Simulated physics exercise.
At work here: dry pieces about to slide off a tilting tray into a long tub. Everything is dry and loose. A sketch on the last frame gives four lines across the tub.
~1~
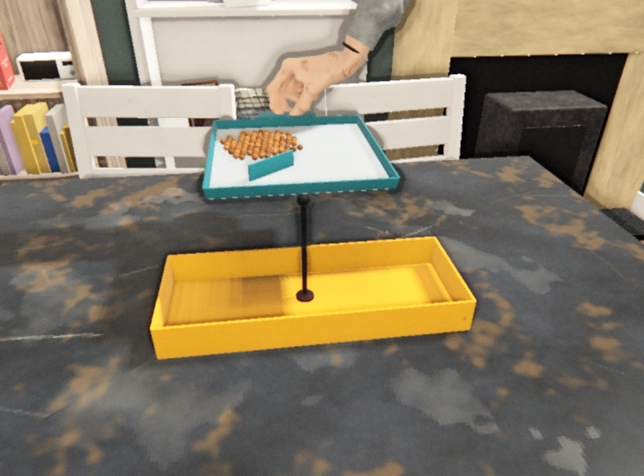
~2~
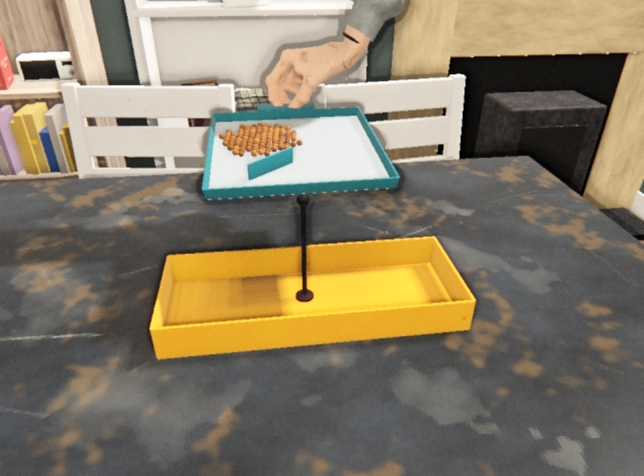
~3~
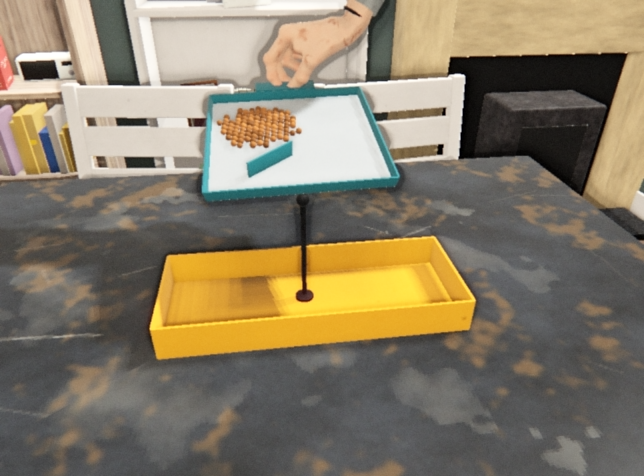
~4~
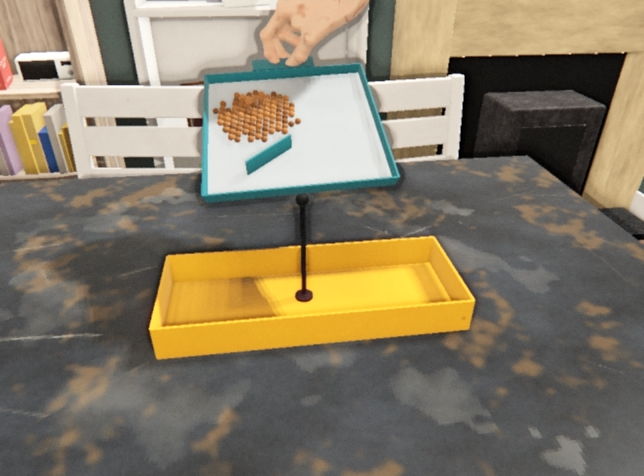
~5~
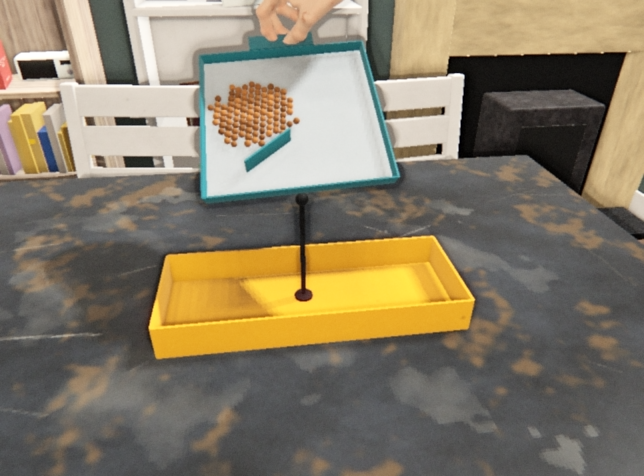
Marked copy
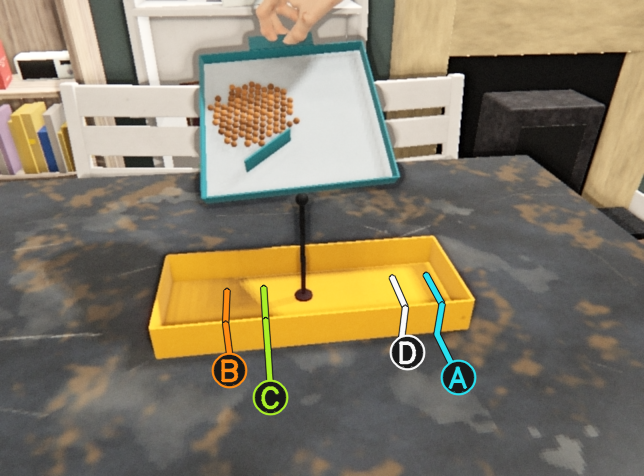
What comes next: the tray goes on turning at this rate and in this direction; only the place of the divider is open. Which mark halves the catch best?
Go for B.
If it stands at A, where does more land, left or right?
The left side.
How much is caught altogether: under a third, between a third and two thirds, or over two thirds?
Over two thirds.
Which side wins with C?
Left.
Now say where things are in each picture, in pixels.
The first picture shows corners of the pouring end at (206, 187) and (396, 177), level; middle of the load at (258, 144), cereal balls.
The second picture shows corners of the pouring end at (205, 188) and (396, 176), barely tipped; fin from (248, 165) to (292, 147).
The third picture shows corners of the pouring end at (205, 191) and (396, 176), a little tipped; front corners of the tub at (151, 329) and (475, 301).
The fourth picture shows corners of the pouring end at (205, 193) and (396, 175), clearly tipped; far corners at (207, 76) and (359, 64).
The fifth picture shows corners of the pouring end at (204, 196) and (396, 175), clearly tipped; the left corner sinks a little lower.
On the marked copy, line A crosses the front rim at (441, 303); line B crosses the front rim at (225, 322); line C crosses the front rim at (265, 318); line D crosses the front rim at (405, 306).
With A, of what is caught, all on the left of the divider, none on the right.
With B, of what is caught, about two thirds on the left of the divider, about a third on the right.
With C, of what is caught, nearly all on the left of the divider, a small part on the right.
With D, of what is caught, all on the left of the divider, none on the right.
